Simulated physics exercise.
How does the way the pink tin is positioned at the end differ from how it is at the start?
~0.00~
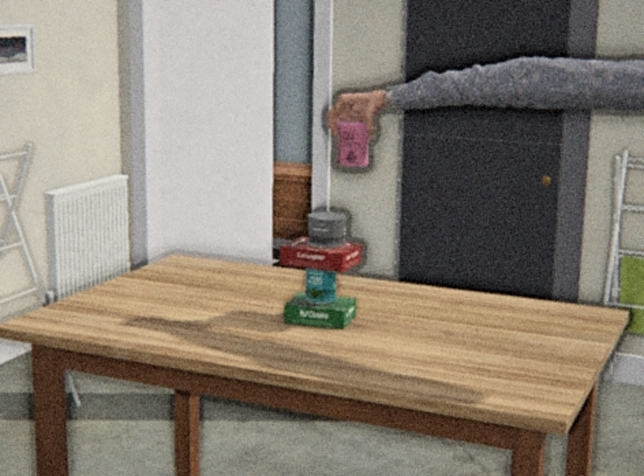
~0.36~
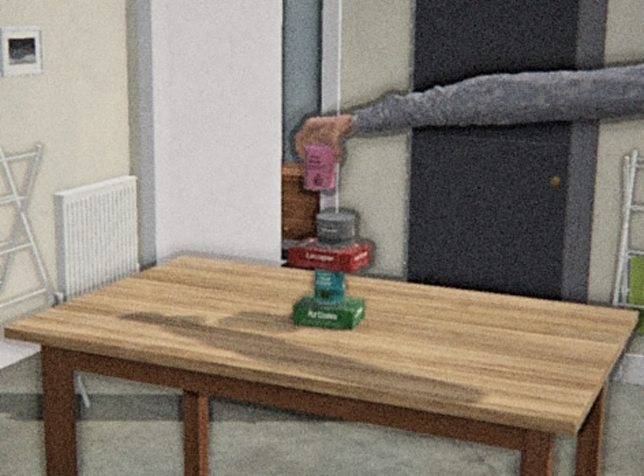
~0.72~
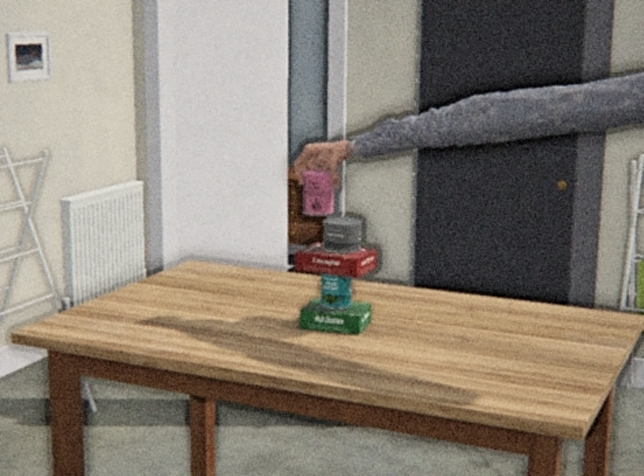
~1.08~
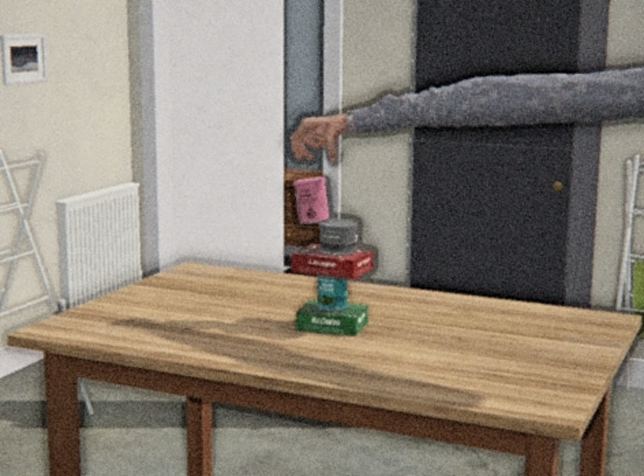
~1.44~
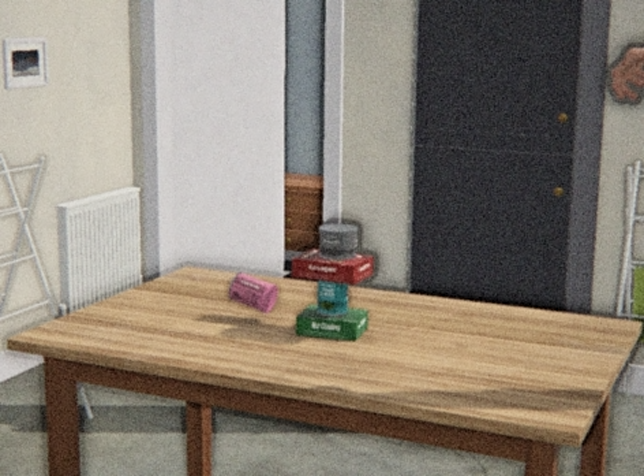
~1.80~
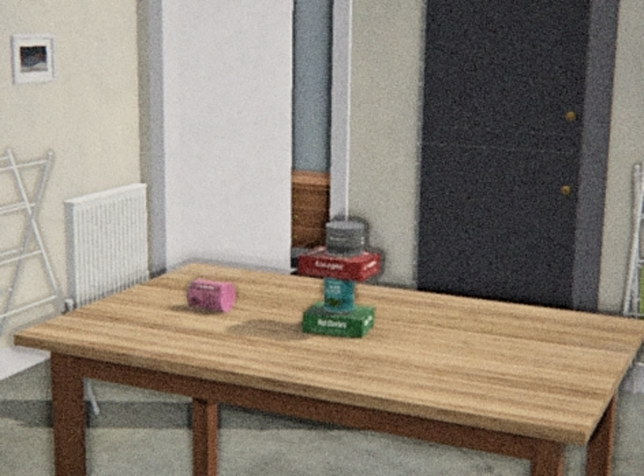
At the start the pink tin is upright in the hand above the stack, but by the end it is lying on its side on the table to the left of the stack.
